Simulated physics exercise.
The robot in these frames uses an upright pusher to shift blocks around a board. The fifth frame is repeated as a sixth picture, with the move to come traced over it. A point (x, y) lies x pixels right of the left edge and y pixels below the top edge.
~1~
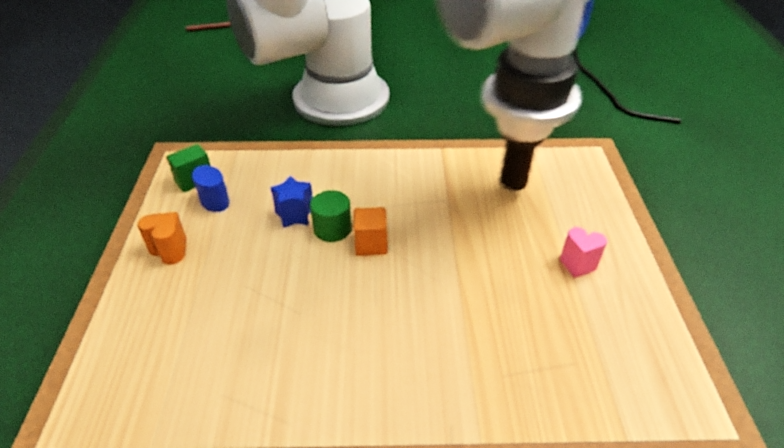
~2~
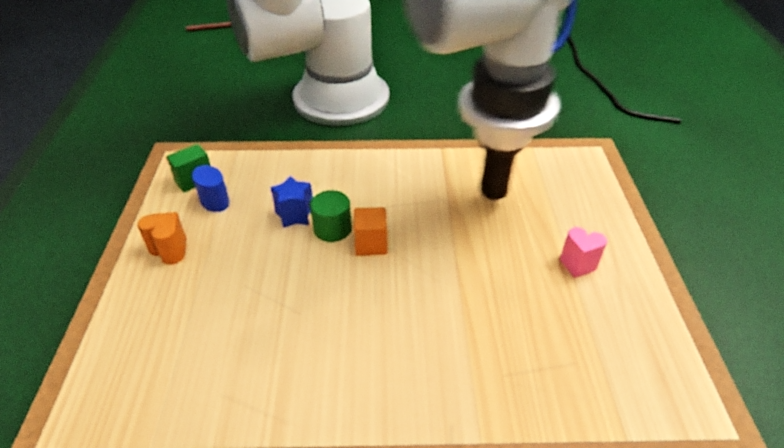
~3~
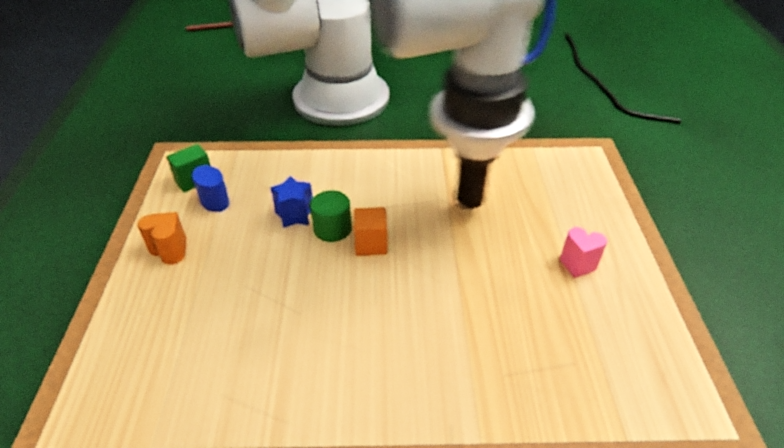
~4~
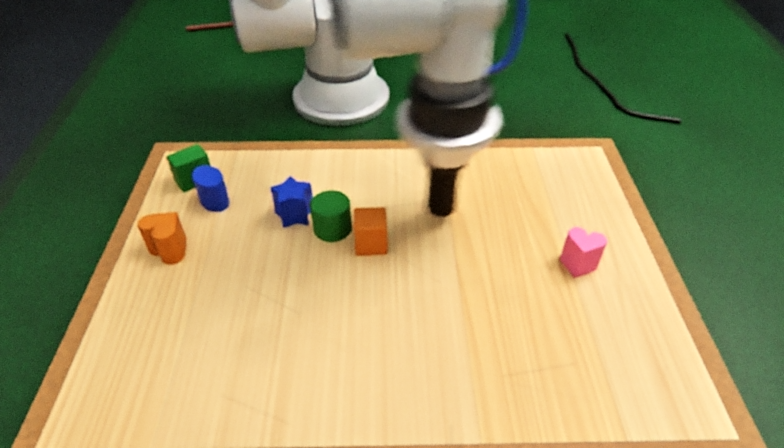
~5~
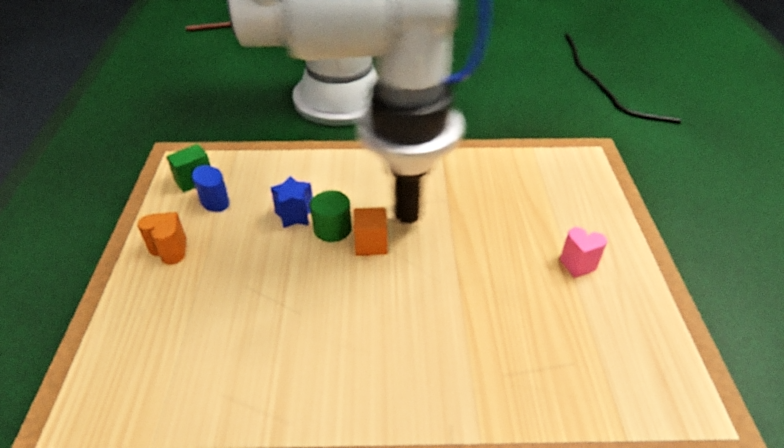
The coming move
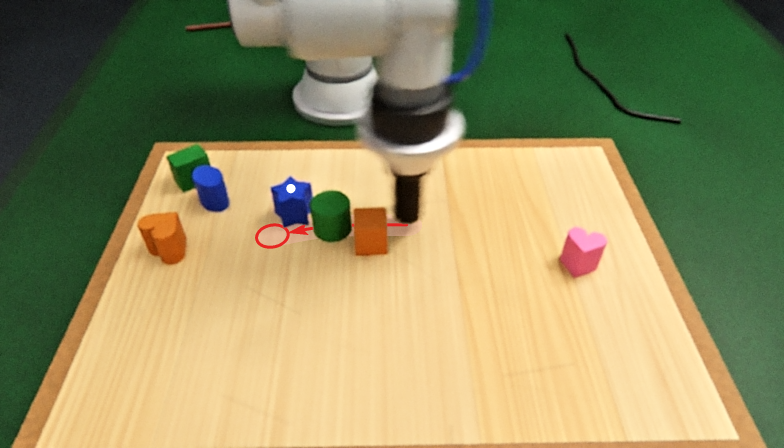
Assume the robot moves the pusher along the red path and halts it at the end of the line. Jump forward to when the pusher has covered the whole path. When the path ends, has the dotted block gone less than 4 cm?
It seems so.
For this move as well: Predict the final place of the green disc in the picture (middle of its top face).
Its top middle: (231, 222).
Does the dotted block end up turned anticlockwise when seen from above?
Final answer: No.
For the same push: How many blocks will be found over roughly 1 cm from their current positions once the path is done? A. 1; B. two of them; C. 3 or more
I'll go with C - 3 or more.
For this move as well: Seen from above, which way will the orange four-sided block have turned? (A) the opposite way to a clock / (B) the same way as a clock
I choose A.
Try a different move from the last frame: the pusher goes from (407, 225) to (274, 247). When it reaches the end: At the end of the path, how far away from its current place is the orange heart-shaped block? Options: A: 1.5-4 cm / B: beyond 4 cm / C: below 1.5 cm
I choose C.
Drawn move, from (407, 225) via (362, 225) and (317, 228), ending at (272, 236); the dot is on the blue star block.
On the path given first. One third of the way, pusher (362, 214); green disc (324, 202); orange four-sided block (354, 223), turned 55° anticlockwise.
Two thirds of the way, pusher (316, 217); blue star block (273, 187), turned 65° clockwise; green disc (278, 210); orange four-sided block (351, 224), turned 70° anticlockwise.
At the end, pusher (270, 225); blue elliptical block still; blue star block (262, 186), turned 115° clockwise; green disc (231, 222); orange four-sided block (351, 224), turned 70° anticlockwise.
